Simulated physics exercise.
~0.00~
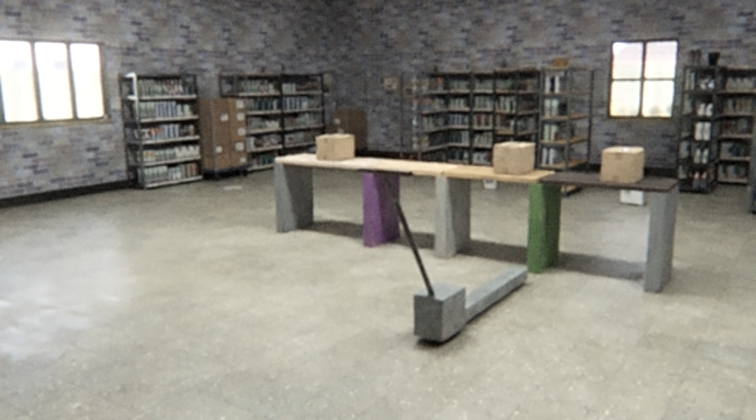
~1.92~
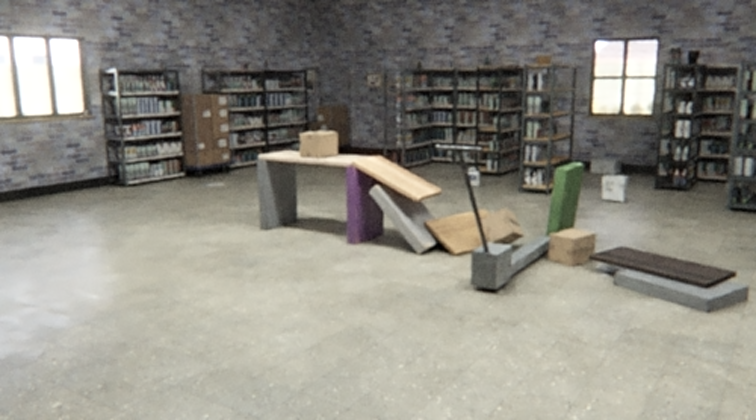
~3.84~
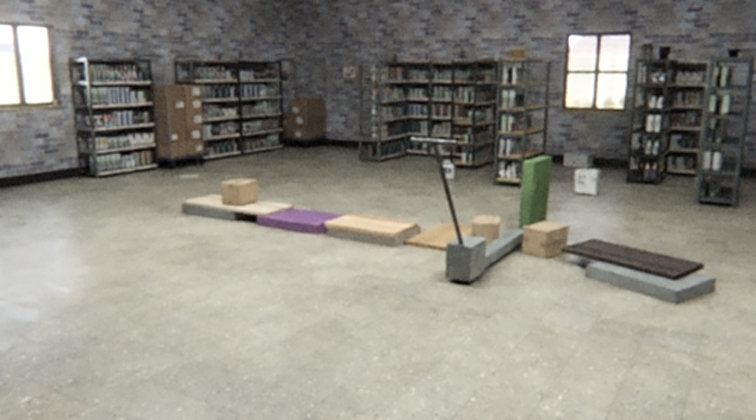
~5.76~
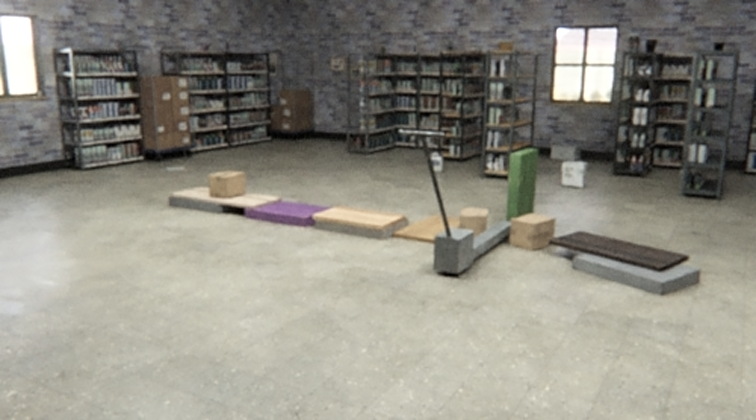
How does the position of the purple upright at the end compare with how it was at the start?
At the start the purple upright stands on end, holding up the boards. By the end it lies on its side on the floor.
